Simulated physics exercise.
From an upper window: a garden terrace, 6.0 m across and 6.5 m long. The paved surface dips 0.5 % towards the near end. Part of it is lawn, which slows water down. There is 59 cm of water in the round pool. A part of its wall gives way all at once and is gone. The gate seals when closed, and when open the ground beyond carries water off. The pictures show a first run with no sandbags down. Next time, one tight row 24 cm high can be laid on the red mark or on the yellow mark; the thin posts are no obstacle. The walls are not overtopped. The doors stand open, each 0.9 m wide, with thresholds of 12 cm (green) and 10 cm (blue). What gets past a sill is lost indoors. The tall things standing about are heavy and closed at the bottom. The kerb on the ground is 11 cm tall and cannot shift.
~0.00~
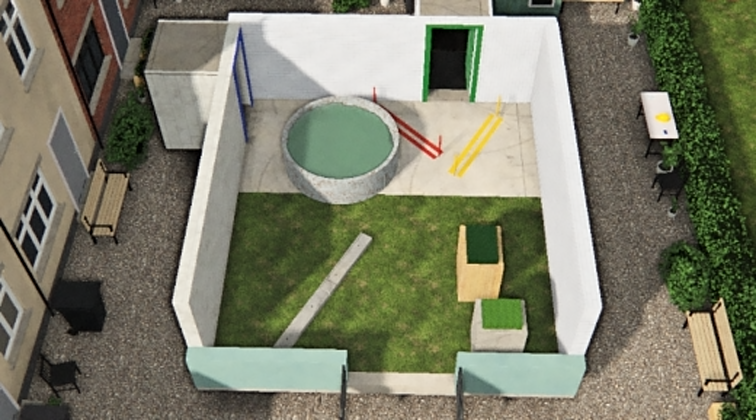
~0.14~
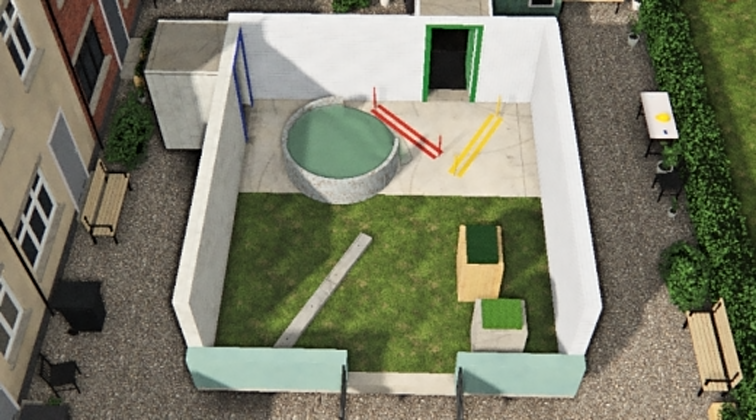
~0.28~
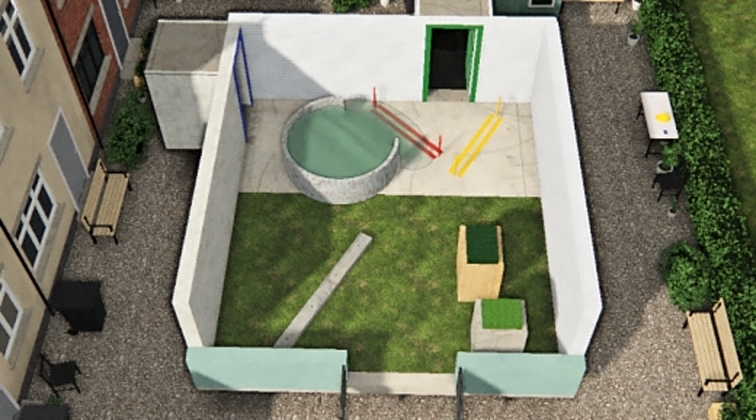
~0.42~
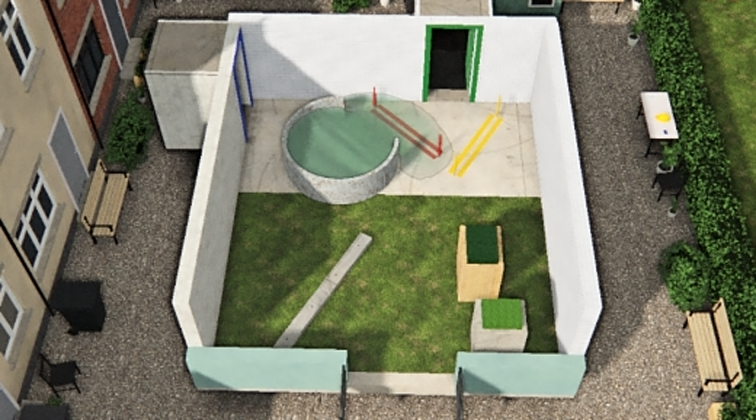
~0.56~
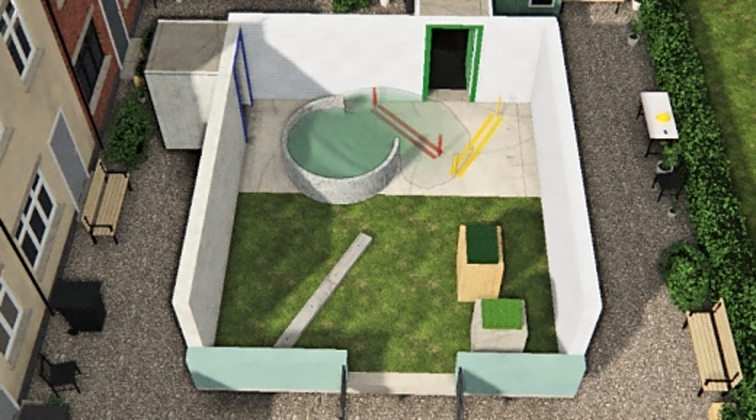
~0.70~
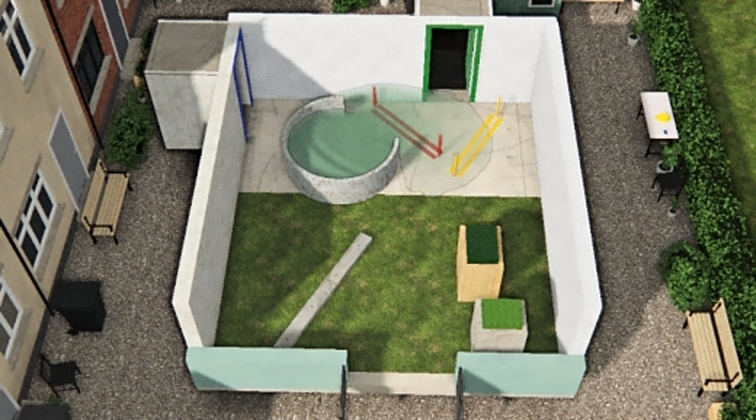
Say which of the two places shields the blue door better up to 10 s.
Lay them on the yellow one.
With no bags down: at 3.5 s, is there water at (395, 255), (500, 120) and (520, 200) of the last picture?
In that order: Dry, flooded, under water.
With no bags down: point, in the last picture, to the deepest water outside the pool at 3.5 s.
Around (524, 119).
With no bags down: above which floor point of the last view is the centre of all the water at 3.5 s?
At about (420, 156).
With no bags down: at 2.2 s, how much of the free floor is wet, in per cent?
About 25 per cent.
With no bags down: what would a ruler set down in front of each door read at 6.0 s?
In cm: Green 10, blue 7.
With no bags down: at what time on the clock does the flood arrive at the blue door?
Blue 1.6 s.
After 1.4 s water covers 25 % of the floor and is deepest (38 cm) near (379, 105) in the run without bags; in at the blue door, 0 L with no bags, 0 L with the row on red, 0 L on yellow.
After 2.2 s water covers 25 % of the floor and is deepest (44 cm) near (523, 113) in the run without bags; in at the blue door, 0 L with no bags, 18 L with the row on red, 0 L on yellow.
After 3.5 s water covers 45 % of the floor and is deepest (24 cm) near (524, 119) in the run without bags; in at the blue door, 7 L with no bags, 73 L with the row on red, 7 L on yellow.
After 6.0 s water covers 75 % of the floor and is deepest (20 cm) near (551, 375) in the run without bags; in at the blue door, 11 L with no bags, 91 L with the row on red, 12 L on yellow.
After 10.0 s water covers 95 % of the floor and is deepest (12 cm) near (530, 375) in the run without bags; in at the blue door, 11 L with no bags, 93 L with the row on red, 12 L on yellow.
